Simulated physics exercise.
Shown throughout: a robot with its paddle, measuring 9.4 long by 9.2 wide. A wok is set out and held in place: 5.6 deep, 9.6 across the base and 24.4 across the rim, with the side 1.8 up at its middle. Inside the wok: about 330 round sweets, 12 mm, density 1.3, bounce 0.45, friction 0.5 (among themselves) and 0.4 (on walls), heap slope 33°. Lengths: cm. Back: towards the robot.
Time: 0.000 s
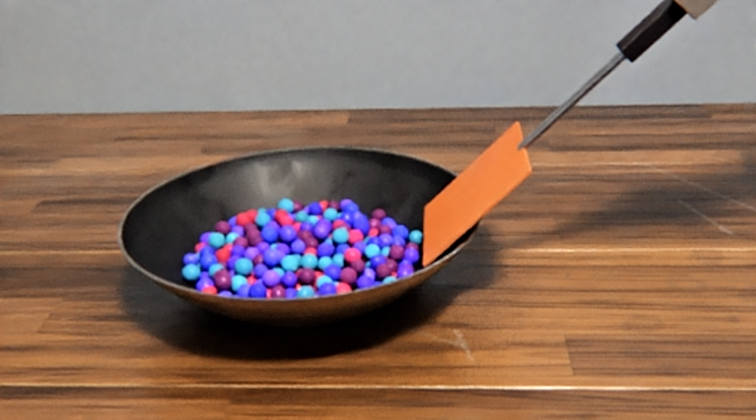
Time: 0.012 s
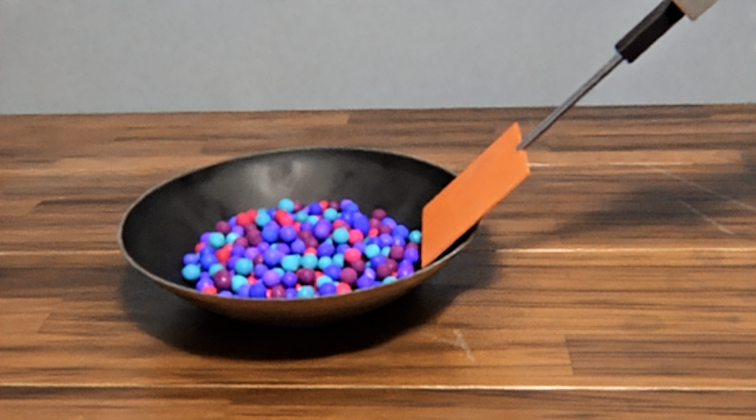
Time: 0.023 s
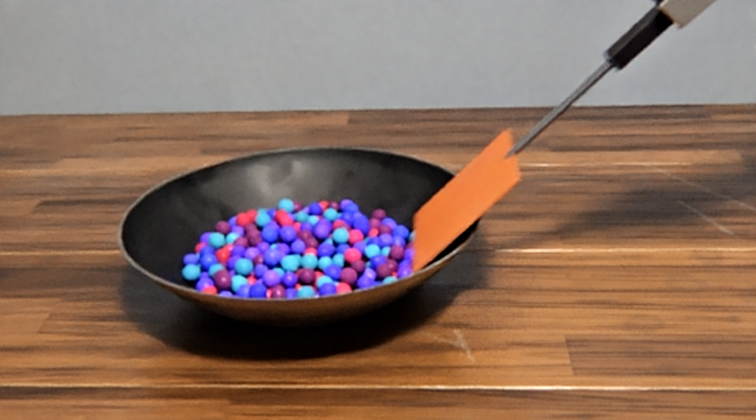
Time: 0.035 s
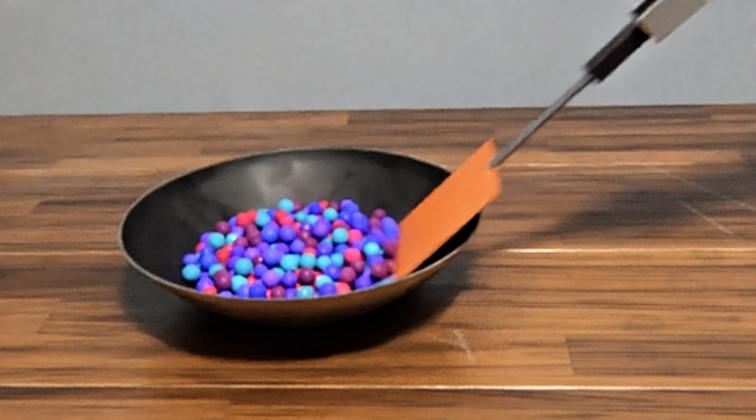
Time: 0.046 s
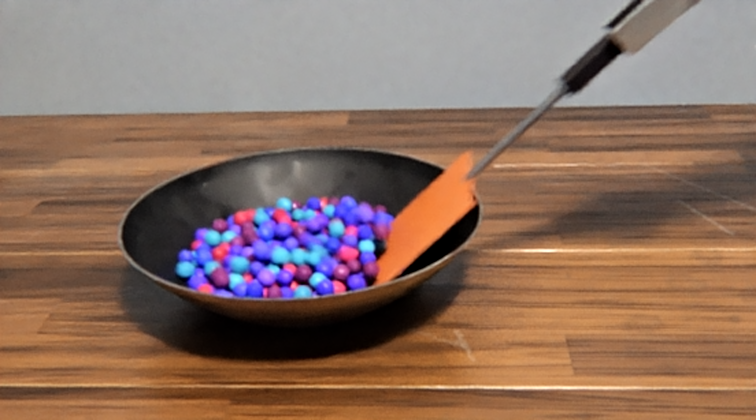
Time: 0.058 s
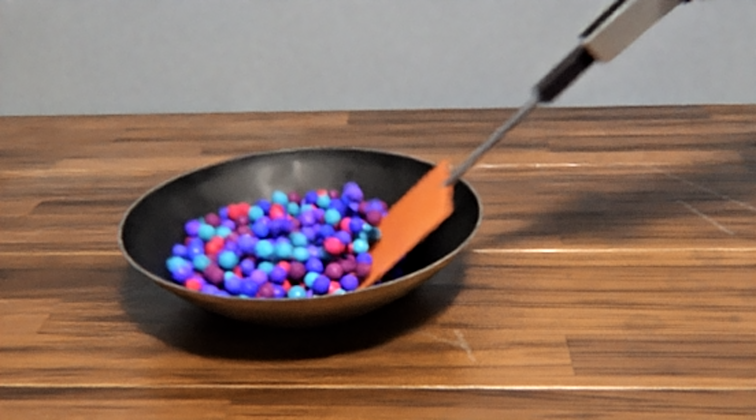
The clip shows an orange paddle at the right side of a dark wok on a wooden table, moving down and left into a pile of small blue, purple and red balls, shifting them slightly leftward.
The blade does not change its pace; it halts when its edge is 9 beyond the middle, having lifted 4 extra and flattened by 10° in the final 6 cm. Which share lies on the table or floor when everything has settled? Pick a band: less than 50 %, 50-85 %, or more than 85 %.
It falls in the band 50-85 %.
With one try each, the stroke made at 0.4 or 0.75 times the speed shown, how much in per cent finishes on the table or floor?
35 and 50 %.
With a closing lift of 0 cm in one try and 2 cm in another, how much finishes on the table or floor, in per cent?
Result: Approx. 65 % and 65 %, one try each.
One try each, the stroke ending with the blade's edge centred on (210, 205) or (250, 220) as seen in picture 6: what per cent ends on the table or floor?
Try 1: Approx. 45 %; try 2: Approx. 20 %.
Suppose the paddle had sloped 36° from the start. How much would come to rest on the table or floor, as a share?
I'd expect near 55 percent then.
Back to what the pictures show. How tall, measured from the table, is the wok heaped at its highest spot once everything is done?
Close to 4.0 centimetres high.
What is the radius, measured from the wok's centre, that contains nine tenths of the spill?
I'd put it at about 95 centimetres.
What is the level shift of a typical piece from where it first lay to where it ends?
Distance: Around 27 cm.
After 0.09 s, sloping 45°, highest piece 10 above the table; 329 in the wok.
After 0.12 s, sloping 43°, highest piece 12 above the table; 323 in the wok, 6 on the blade or in flight.
After 0.33 s, sloping 35°, highest piece 25 above the table; 124 in the wok, 69 on the table or floor, 136 on the blade or in flight.
After 1.38 s, sloping 35°, highest piece 4 above the table; 205 on the table or floor, 124 in the wok.
In the end, 205 on the table or floor, 124 in the wok. That is 62 % on the table or floor.
